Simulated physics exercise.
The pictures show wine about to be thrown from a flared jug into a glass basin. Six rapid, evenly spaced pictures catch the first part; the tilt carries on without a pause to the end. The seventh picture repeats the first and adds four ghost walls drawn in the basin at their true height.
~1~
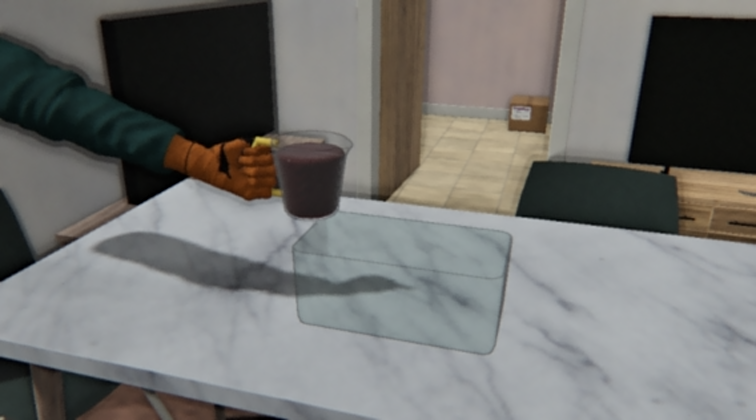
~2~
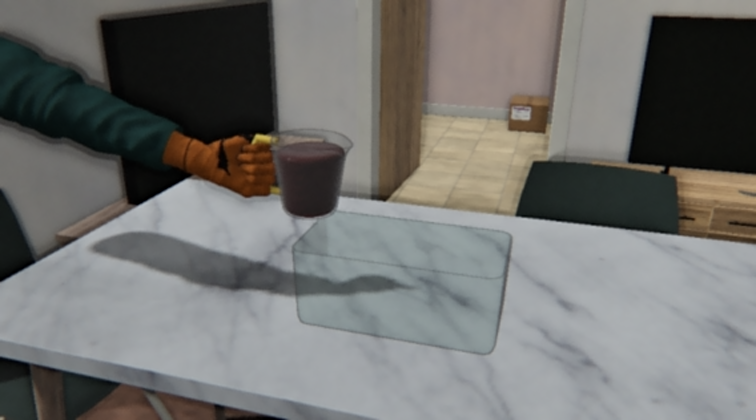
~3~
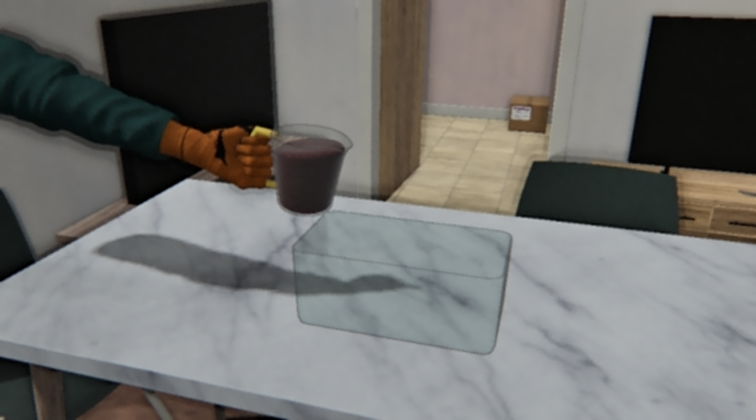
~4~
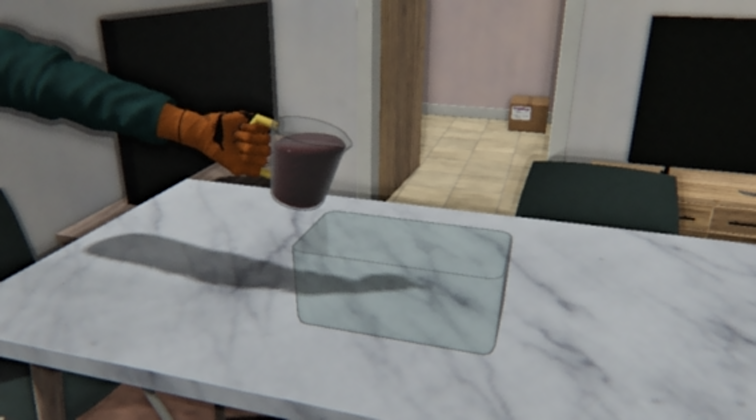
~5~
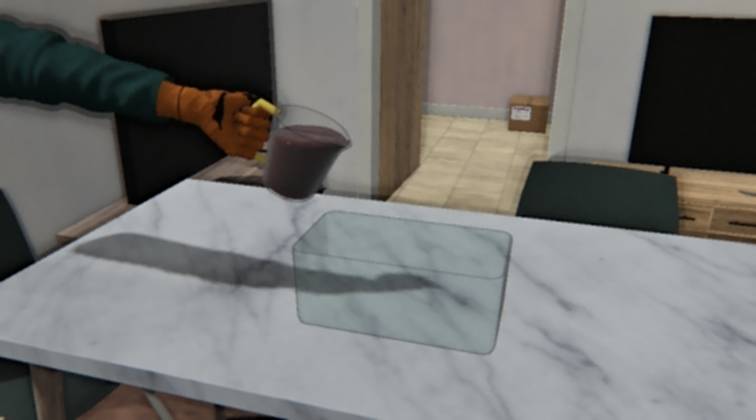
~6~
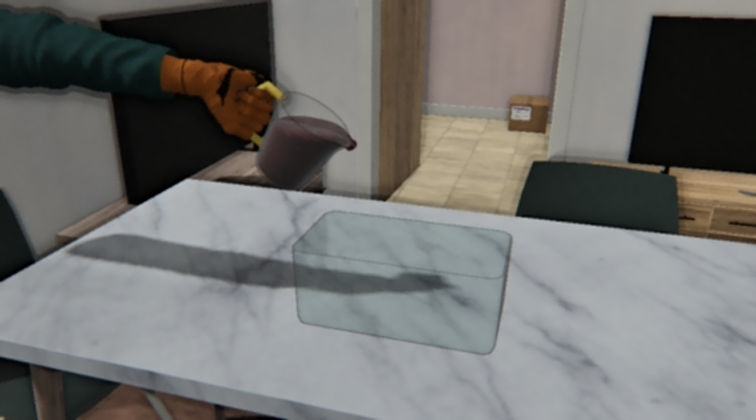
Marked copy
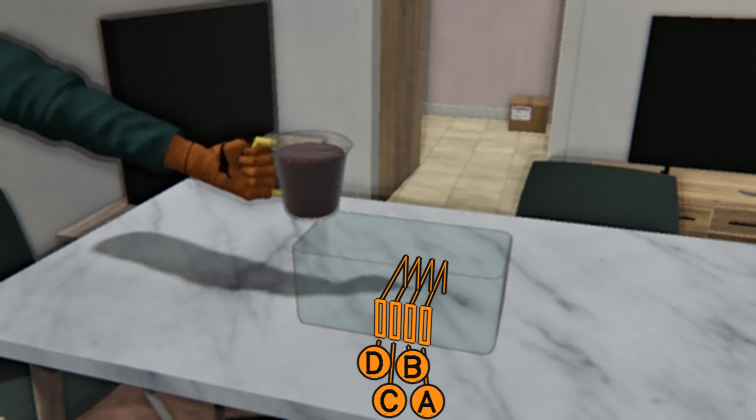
Gloved hand slowly tilting a clear jug of dark wine to the right above a marble table, liquid reaching the lip.
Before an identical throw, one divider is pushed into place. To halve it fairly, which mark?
Best: B.
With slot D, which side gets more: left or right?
More ends on the right.
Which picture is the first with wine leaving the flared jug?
Picture 6.
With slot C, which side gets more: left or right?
The right one.
In orange, A at (423, 349); B at (408, 346); C at (393, 343); D at (379, 341).
With A, about 88 % ends left of the wall and 10 % right of it.
With B, about 42 % ends left of the wall and 56 % right of it.
With C, about 15 % ends left of the wall and 82 % right of it; 3 % is lost outside.
With D, about 6 % ends left of the wall and 92 % right of it.
